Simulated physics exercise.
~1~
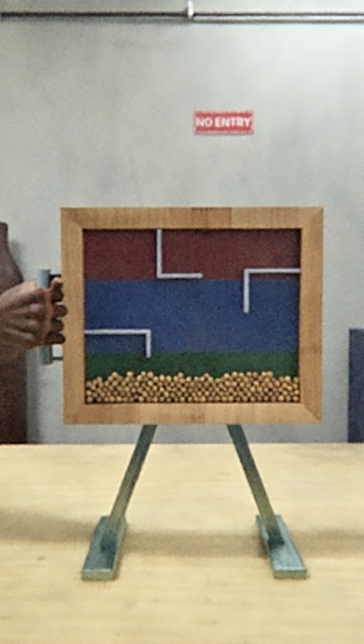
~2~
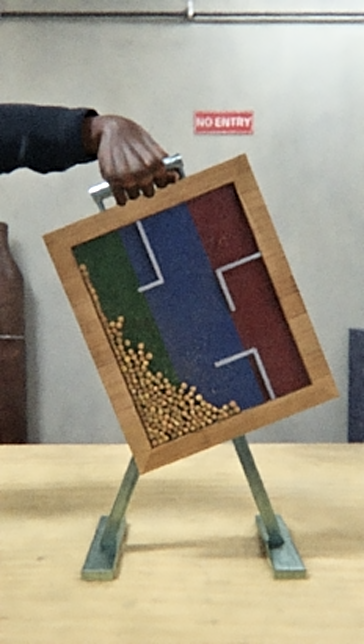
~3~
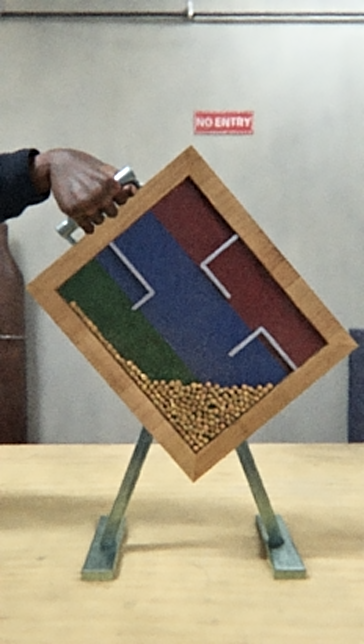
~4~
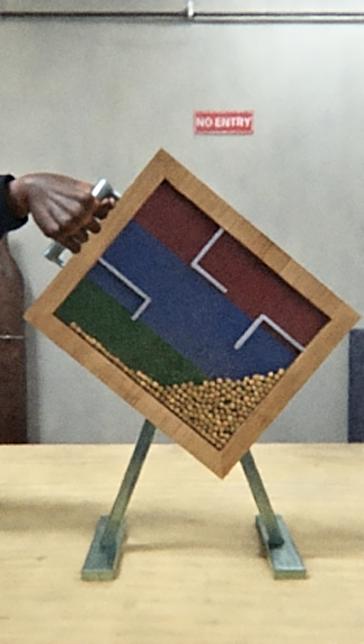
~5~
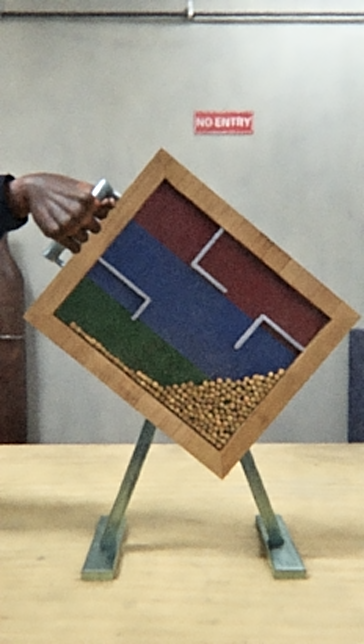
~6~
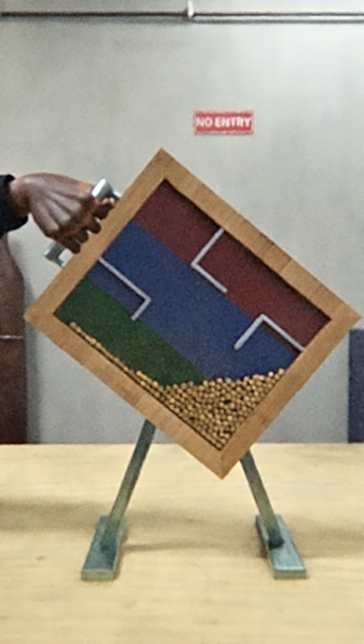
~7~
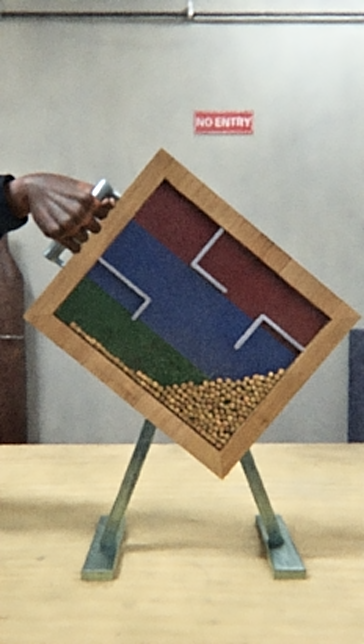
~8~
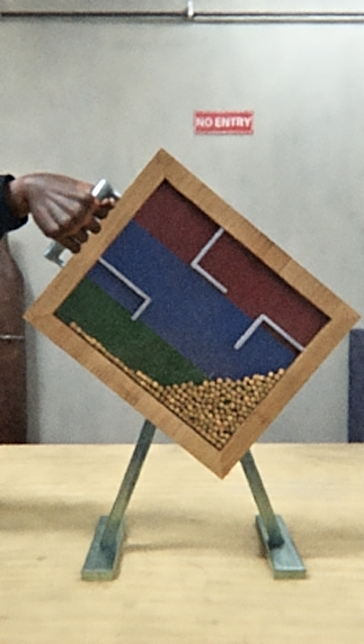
Small round wooden beads lie along the bottom of a wood-framed display case, banded red, blue and green from top to bottom, with three pale angled strips inside. Seen from the front, it stands on two metal legs on a light tabletop, before a grey wall with a red no-entry sign. A hand on the left-side handle turns the case steeply clockwise, and the beads slide into the lowest corner. The hand then swings it partway back, and the beads shift right. Finally the case is held still, tilted, with beads heaped at the lower right across green and blue, a thin trail reaching up the left.
